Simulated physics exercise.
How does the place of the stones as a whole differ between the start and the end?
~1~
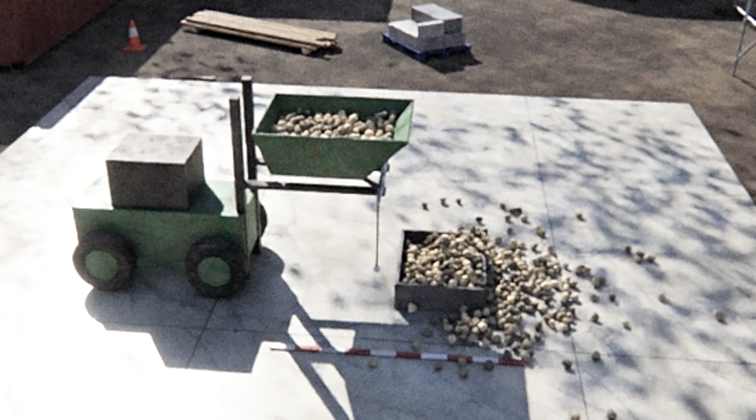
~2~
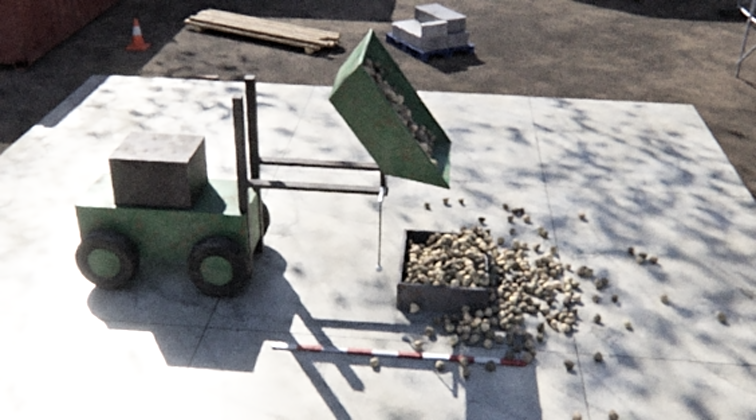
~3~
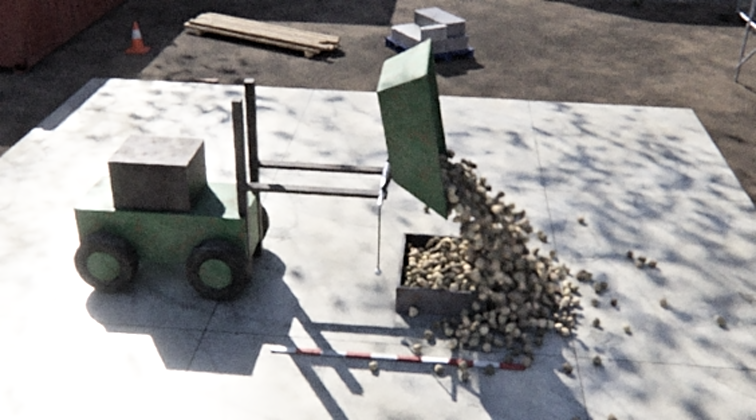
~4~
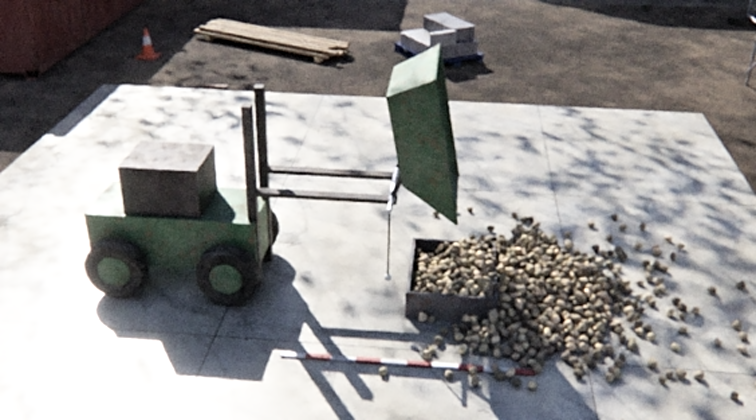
At the start the stones are shared between the raised skip and the bin with its loose heap, but by the end they all lie lower down, in the bin and in a wider heap. Their middle has moved to the right and down.
